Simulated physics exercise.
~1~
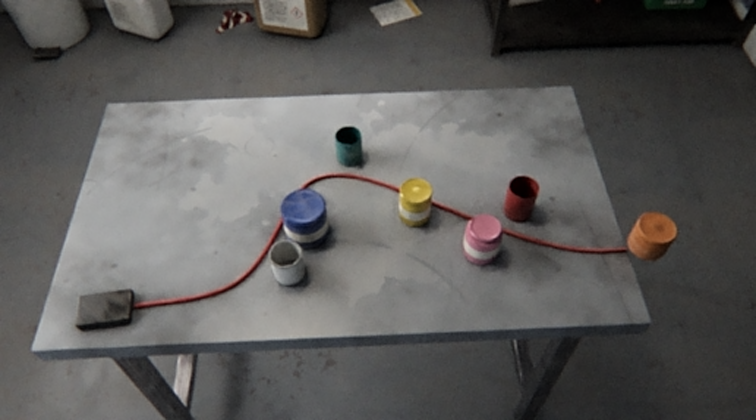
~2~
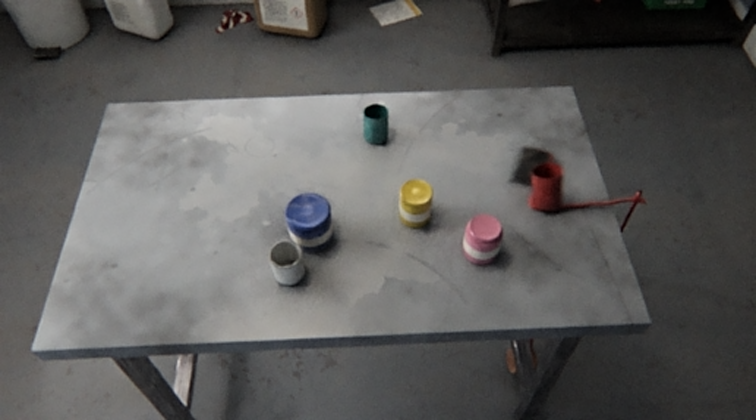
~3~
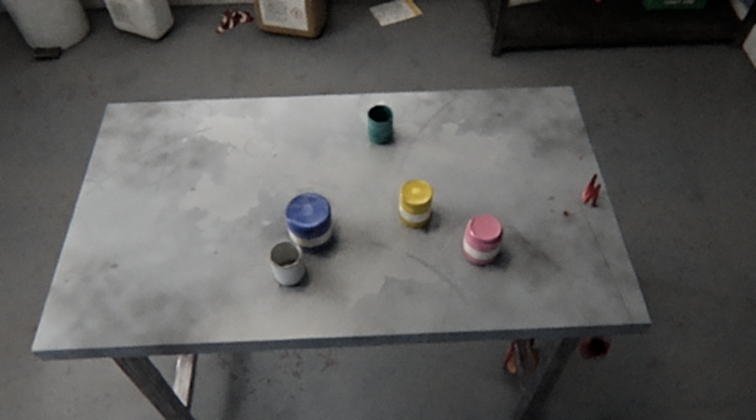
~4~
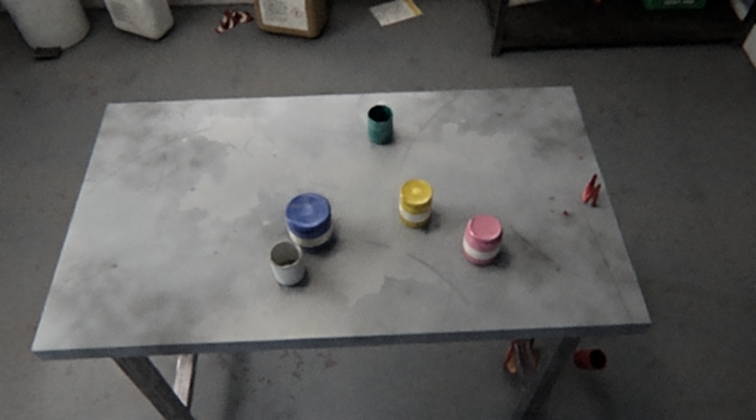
At first, a red cable snakes across a grey workbench from a small black phone at the left to an orange speaker just past the right edge, with jars, cups and a tin standing around it. The speaker drops, and the cable whips rightward, dragging the phone across the top. The teal cup shifts a little up and right, while the red cup is pushed toward the right edge and leans. Then cable, phone and red cup all leave the top. At the end, the red cup lies on the floor, while the blue canister, white mug, yellow tin, pink jar and teal cup remain standing.
